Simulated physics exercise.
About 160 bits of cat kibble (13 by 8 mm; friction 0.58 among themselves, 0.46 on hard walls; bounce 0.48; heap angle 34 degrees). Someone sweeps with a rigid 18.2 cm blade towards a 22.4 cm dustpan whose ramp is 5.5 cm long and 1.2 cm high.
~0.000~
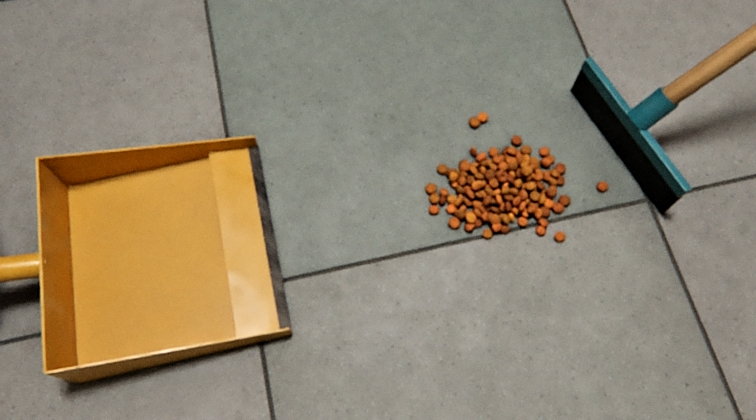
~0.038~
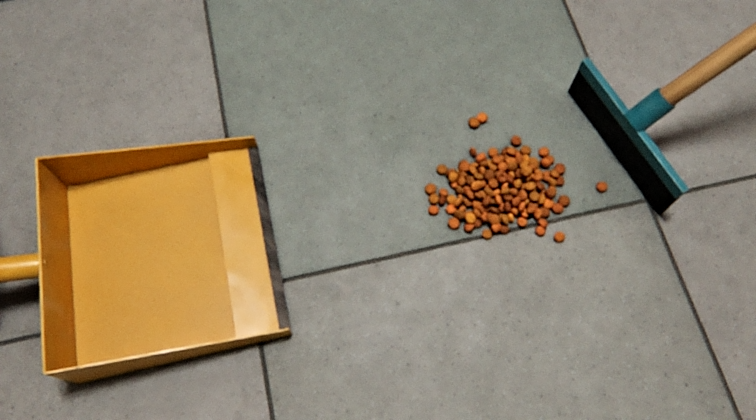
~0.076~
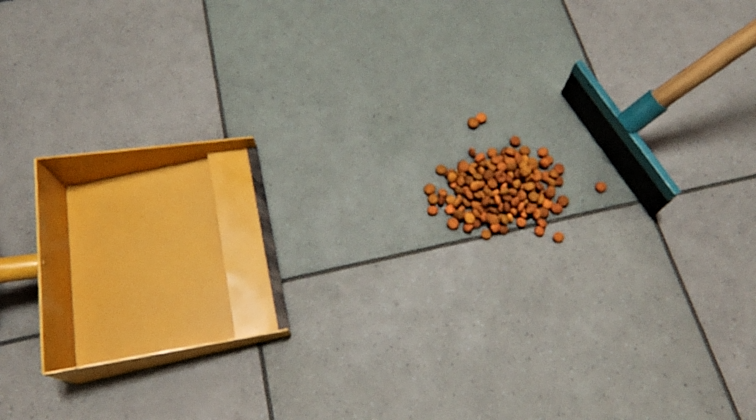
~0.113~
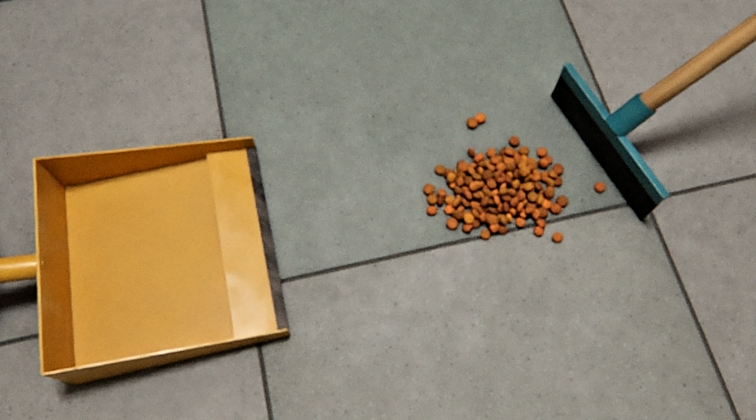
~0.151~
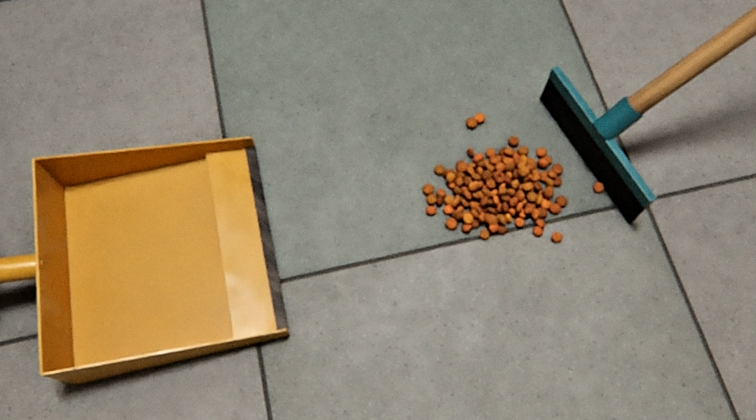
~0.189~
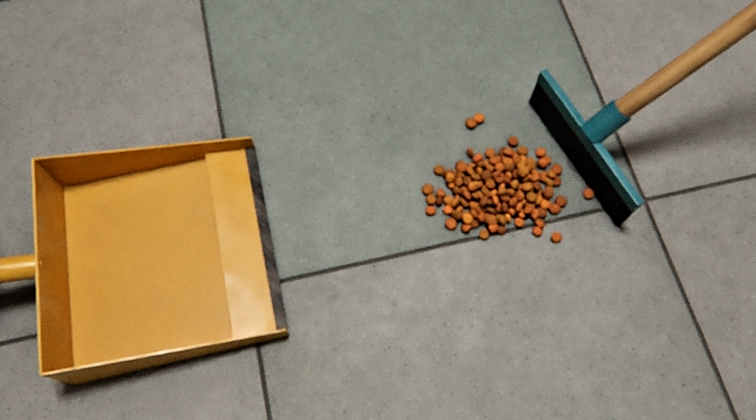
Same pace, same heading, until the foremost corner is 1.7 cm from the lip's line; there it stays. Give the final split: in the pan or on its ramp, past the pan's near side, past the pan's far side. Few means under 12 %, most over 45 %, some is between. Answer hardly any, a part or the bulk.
Pan: A part, near side: Hardly any, far side: Hardly any.
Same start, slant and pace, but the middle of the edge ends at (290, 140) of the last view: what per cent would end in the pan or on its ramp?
Some 0 per cent.
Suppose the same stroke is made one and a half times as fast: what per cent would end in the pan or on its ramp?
In that case some 25 per cent.
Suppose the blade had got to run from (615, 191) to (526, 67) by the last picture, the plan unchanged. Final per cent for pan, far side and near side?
Pan 0, far 5, near 0.
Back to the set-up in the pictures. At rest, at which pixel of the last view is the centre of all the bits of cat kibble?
Near (290, 259).
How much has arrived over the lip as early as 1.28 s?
Some 20 per cent.
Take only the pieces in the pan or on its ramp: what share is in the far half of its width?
About 50 per cent.
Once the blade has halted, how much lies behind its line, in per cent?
Roughly 10 per cent.
After 0.61 s, middle of the blade 21 cm from the lip; 0 % over the lip, far side 0 %, near side 0 %.
After 0.89 s, middle of the blade 11 cm from the lip; 0 % over the lip, far side 0 %, near side 0 %.
After 1.28 s, middle of the blade 4 cm from the lip; 20 % over the lip, far side 0 %, near side 5 %.
By 1.6 s all is still; pan 20 %, near side 5 %, far side 0 %, in front of the lip or behind the blade 75 %.
